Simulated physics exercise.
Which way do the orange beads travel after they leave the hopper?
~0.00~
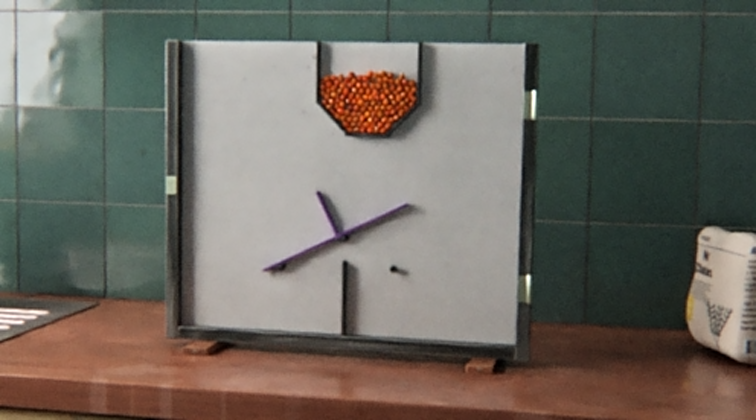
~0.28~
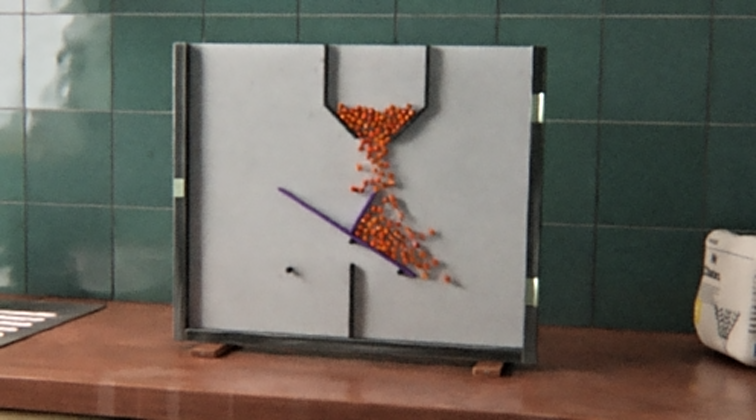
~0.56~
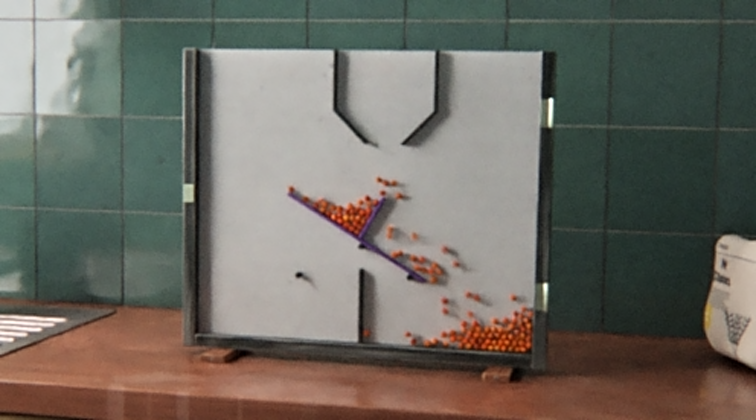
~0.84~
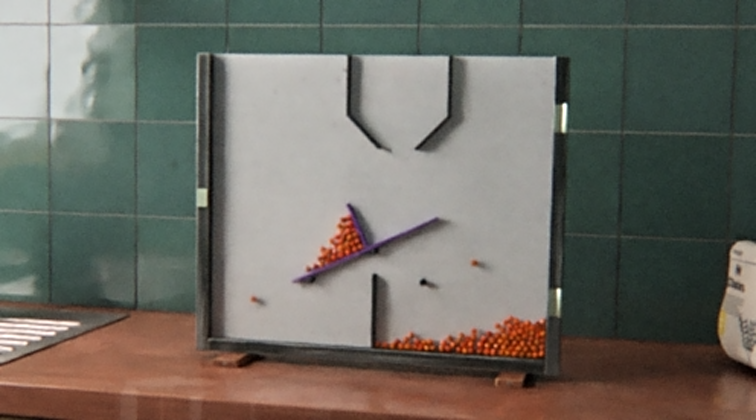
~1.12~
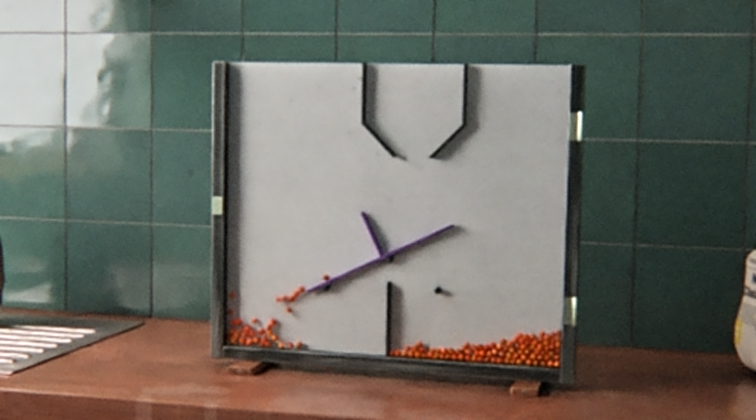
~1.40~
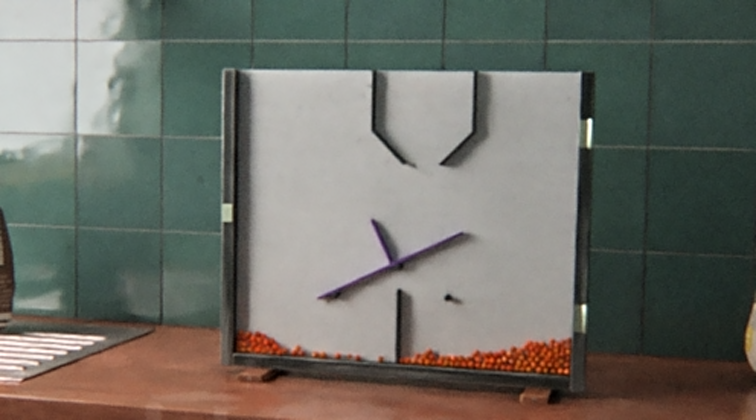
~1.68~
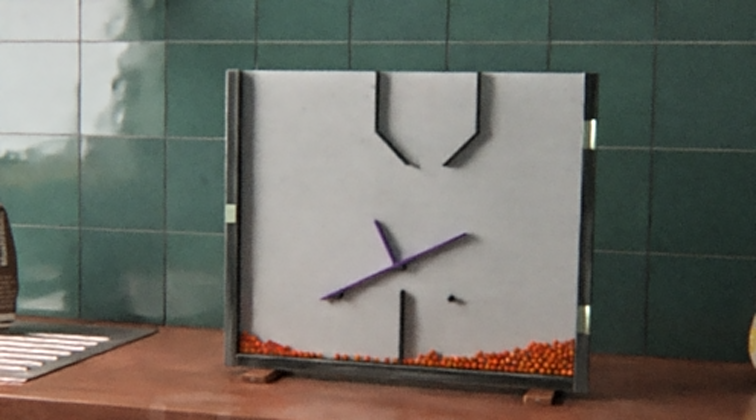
The orange beads move down, falling past the purple tray into the bins below.
In an upright case, orange beads pour onto a rocking purple tray and fill both bins, mostly the right.
